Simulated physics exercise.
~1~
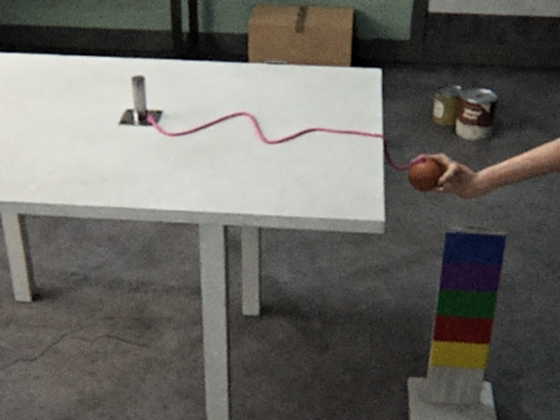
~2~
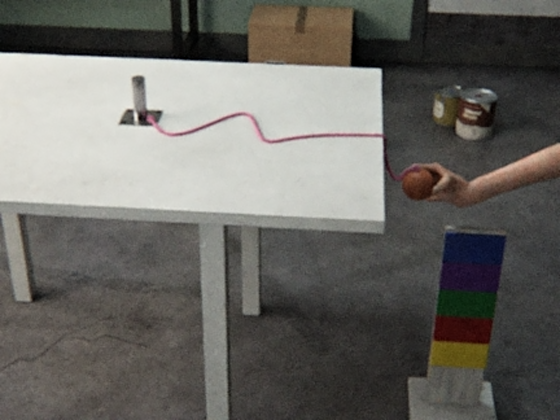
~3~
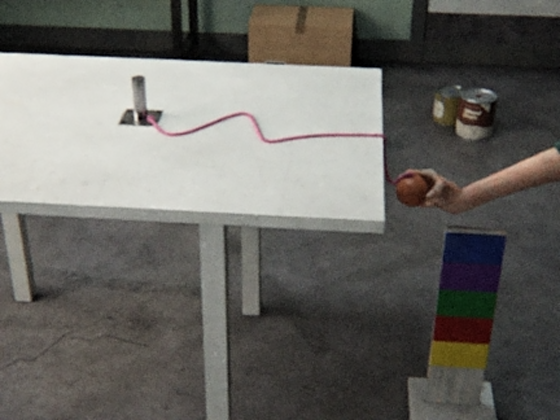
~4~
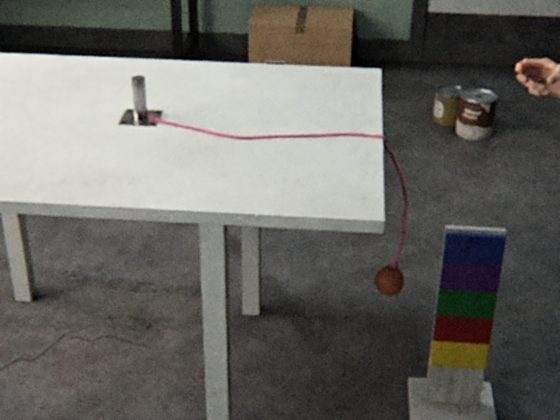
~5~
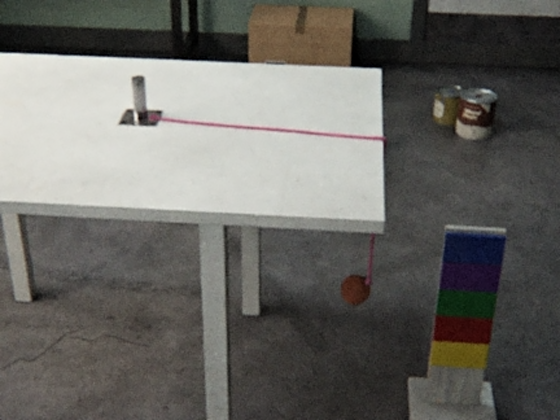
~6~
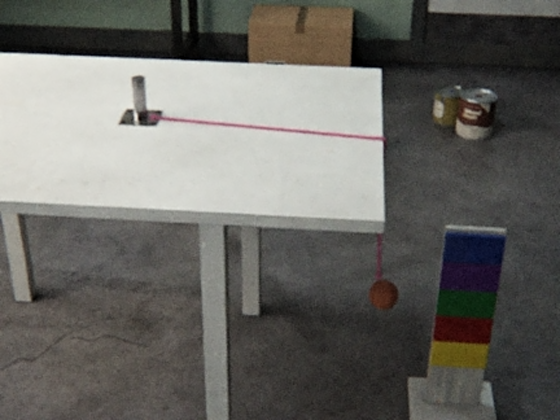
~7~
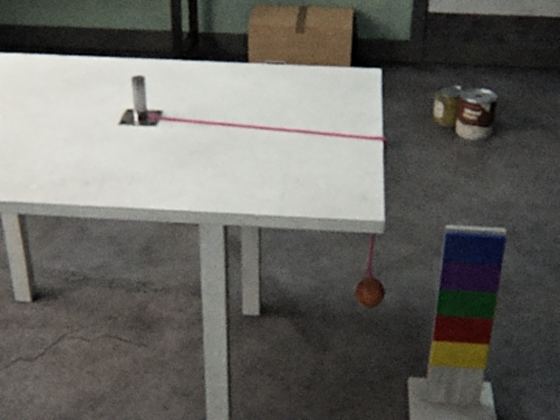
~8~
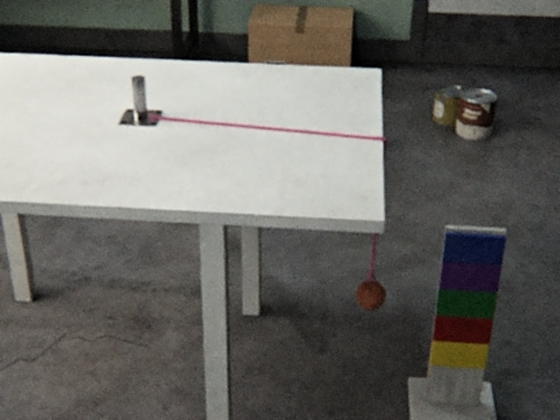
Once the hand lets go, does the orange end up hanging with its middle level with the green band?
Yes, the cord holds the orange below the edge of the bench, and its middle ends up level with the green band.
